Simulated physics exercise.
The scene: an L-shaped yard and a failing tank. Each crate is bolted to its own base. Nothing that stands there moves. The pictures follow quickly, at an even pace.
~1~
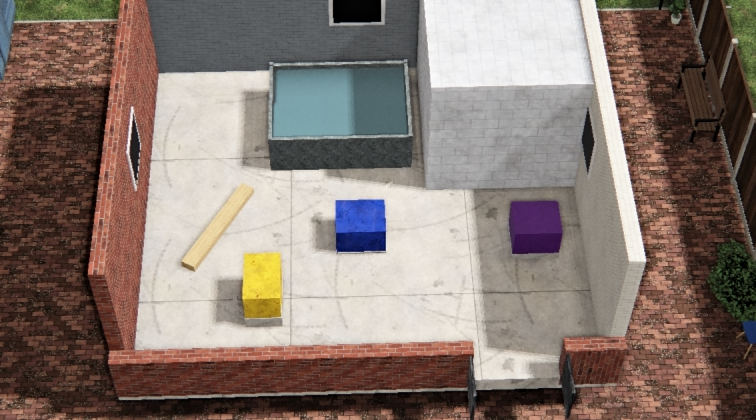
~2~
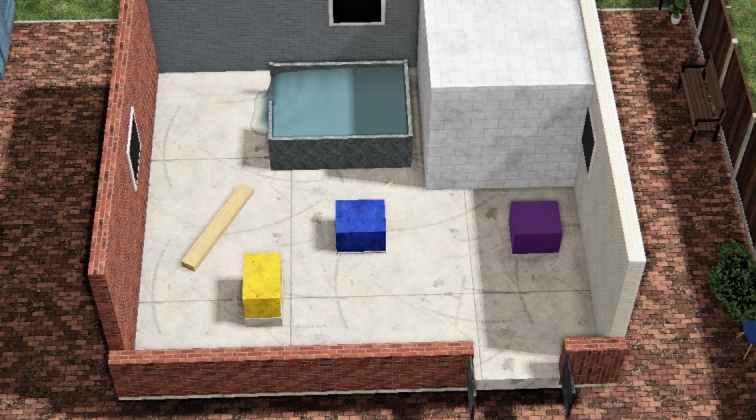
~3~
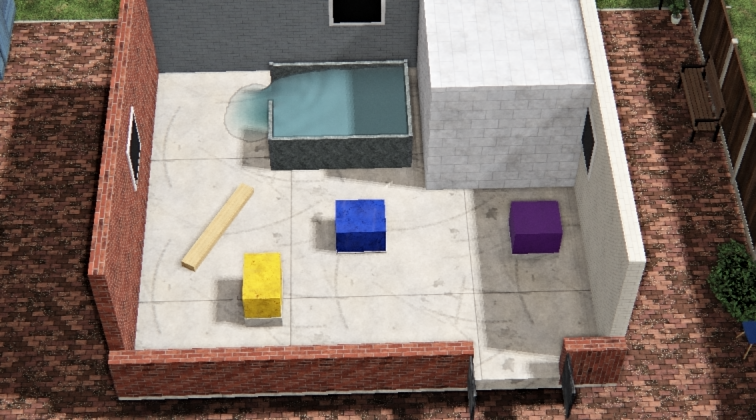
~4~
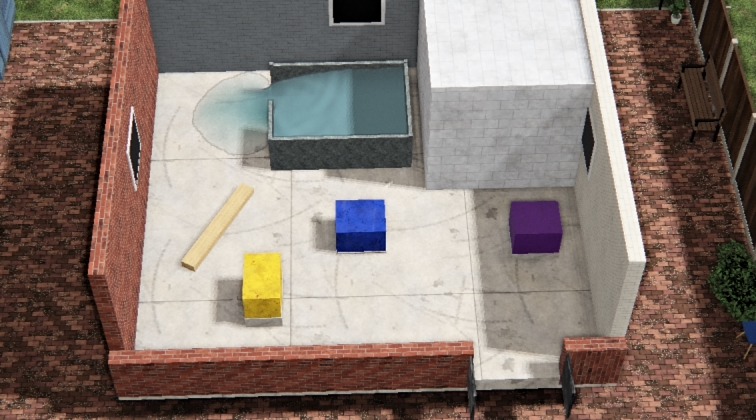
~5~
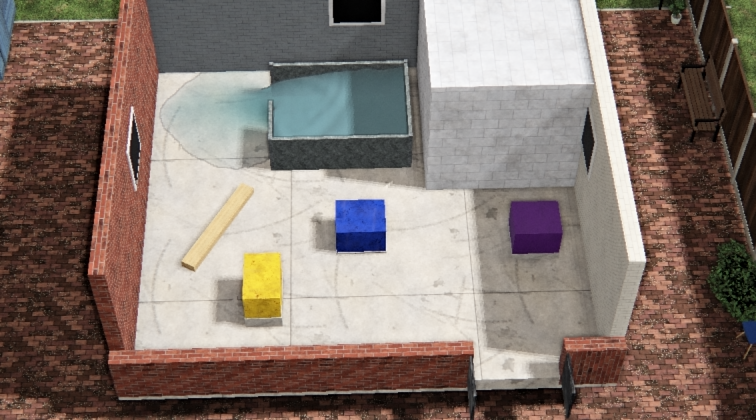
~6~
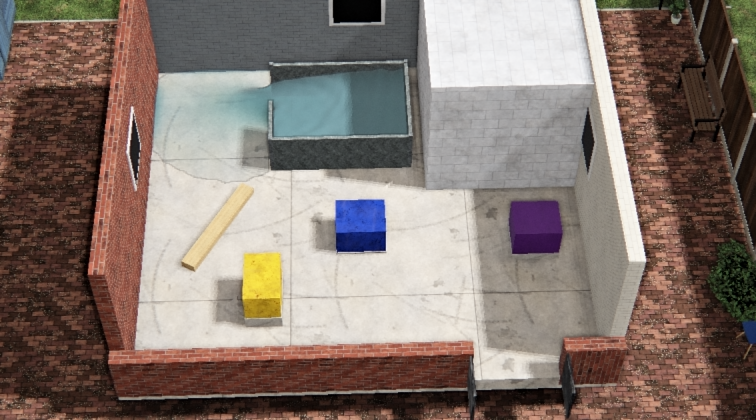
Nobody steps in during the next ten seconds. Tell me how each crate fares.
In the end: The yellow crate escapes dry; the purple crate escapes dry; the blue crate is wetted.
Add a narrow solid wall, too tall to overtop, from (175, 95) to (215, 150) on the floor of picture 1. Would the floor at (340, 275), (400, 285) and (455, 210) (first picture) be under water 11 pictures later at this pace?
As listed: No water, dry, free of water.
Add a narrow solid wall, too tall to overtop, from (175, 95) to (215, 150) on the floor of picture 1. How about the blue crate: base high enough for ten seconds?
One by one: The blue crate takes water.
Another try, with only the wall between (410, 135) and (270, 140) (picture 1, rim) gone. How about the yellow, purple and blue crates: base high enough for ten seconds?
In short: Yellow ends up wet; purple ends up wet; blue is wetted.
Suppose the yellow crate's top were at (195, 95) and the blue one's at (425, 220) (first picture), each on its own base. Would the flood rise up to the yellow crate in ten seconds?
My reading: Yellow ends up wet.
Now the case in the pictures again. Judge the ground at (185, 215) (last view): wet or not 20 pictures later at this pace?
Verdict: Under water.
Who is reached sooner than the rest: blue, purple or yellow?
First comes the yellow crate.
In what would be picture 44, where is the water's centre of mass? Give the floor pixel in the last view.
At about (273, 186).
A moment on, water covers 15 % of the floor; the yellow crate not reached, the purple crate not reached, the blue crate not reached.
Next, water covers 20 % of the floor; the yellow crate not reached, the purple crate not reached, the blue crate not reached.
Then, water covers 40 % of the floor; the yellow crate water round its plinth, the purple crate not reached, the blue crate not reached.
Later, water covers 70 % of the floor; the yellow crate water round its plinth, the purple crate not reached, the blue crate water round its plinth.
In the end, water covers 95 % of the floor; the yellow crate stayed above the water, the purple crate stayed above the water, the blue crate was topped.
